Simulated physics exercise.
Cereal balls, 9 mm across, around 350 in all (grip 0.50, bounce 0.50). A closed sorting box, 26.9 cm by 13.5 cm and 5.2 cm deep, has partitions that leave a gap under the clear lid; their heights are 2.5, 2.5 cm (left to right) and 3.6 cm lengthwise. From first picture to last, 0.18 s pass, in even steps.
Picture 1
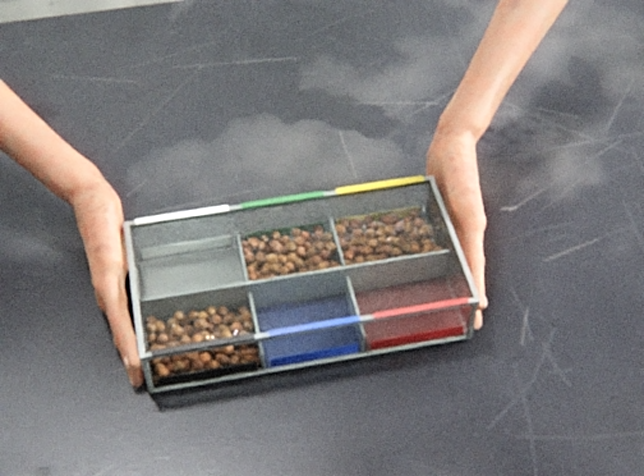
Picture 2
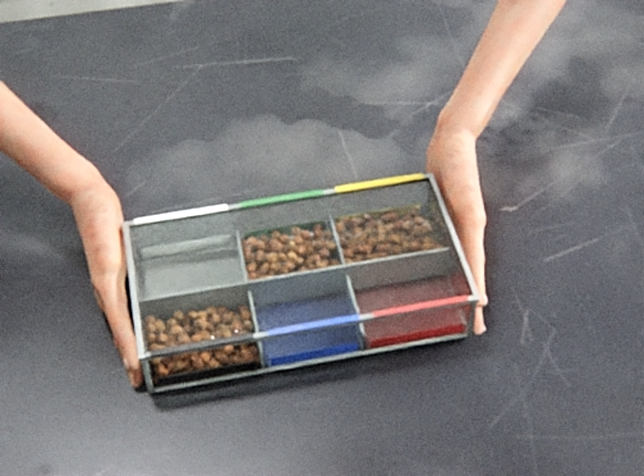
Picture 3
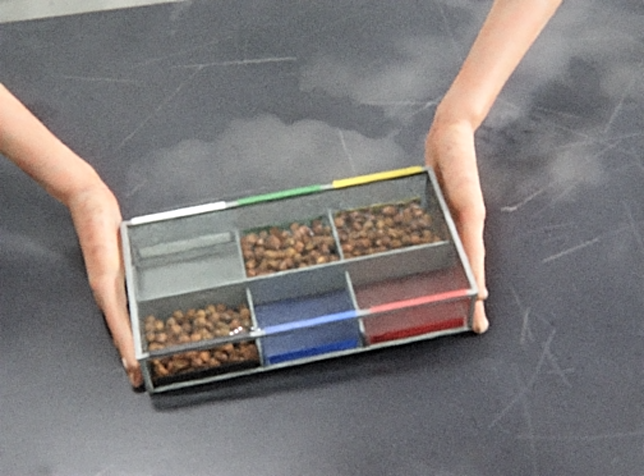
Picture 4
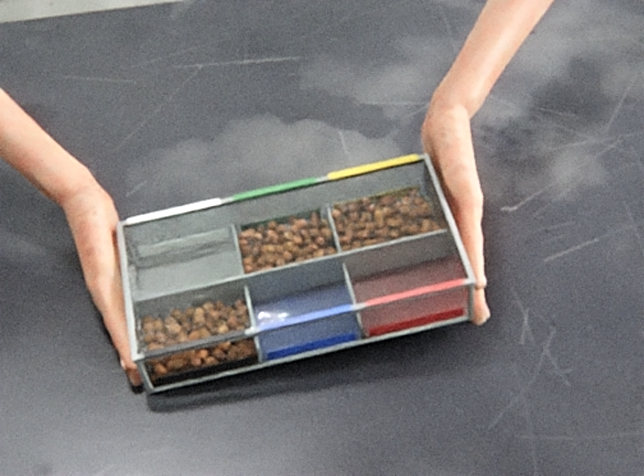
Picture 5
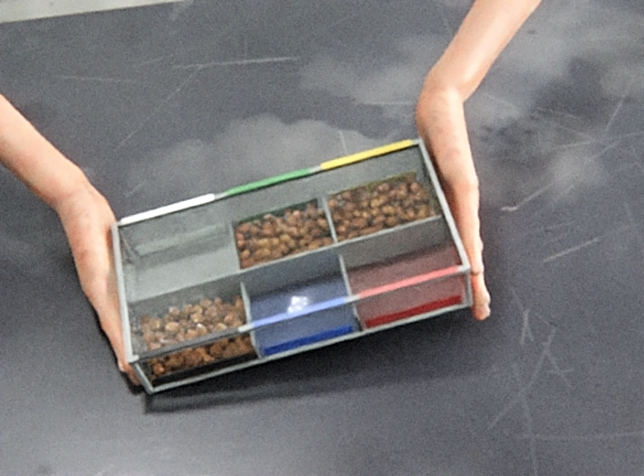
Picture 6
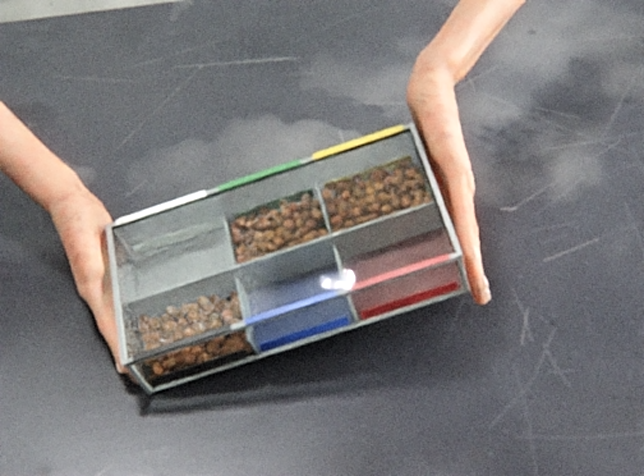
Two hands gradually tilt a clear-lidded box of small brown balls, raising its right side.
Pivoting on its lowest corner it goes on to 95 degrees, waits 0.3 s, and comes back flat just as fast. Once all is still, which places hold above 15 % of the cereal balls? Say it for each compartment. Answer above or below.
Red: Below, blue: Below, green: Below, yellow: Below, white: Above, black: Above.
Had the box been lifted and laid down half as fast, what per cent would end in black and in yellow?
Then: Black 45; yellow 5.
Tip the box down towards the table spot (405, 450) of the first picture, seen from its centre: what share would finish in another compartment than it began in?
About 30 per cent.
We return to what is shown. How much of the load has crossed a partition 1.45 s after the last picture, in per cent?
Some 65 per cent.
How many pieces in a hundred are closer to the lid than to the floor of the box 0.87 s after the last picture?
About 60 per cent.
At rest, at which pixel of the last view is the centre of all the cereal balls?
Near (172, 306).
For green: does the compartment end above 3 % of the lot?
Green yes.
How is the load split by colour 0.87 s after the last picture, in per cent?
Red 0, blue 0, green 15, yellow 5, white 35, black 40.
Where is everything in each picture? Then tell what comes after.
The first frame shows box tilt 0 degrees, front corners at (145, 355) and (474, 299); green 35 %, yellow 35 %, black 30 %.
The second frame shows box tilt 1 degrees, front corners at (144, 355) and (474, 297).
The third frame shows box tilt 3 degrees, front corners at (141, 356) and (473, 291).
The fourth frame shows box tilt 6 degrees, front corners at (137, 357) and (470, 280), lowest corner left front.
The fifth frame shows box tilt 10 degrees, front corners at (132, 358) and (464, 267), lowest corner left front.
The sixth frame shows box tilt 15 degrees, front corners at (127, 360) and (457, 254), lowest corner left front; green 35 %, yellow 35 %, black 30 %.
Then, 0.87 s after the last picture, tilt 95 degrees; green 15 %, yellow 5 %, white 35 %, black 40 %.
Then, 1.45 s after the last picture, tilt 51 degrees; green 5 %, white 50 %, black 45 %.
Then, 2.09 s after the last picture, tilt 0 degrees; green 5 %, white 50 %, black 45 %.
In the end, red 0 %, blue 0 %, green 5 %, yellow 0 %, white 50 %, black 45 %.
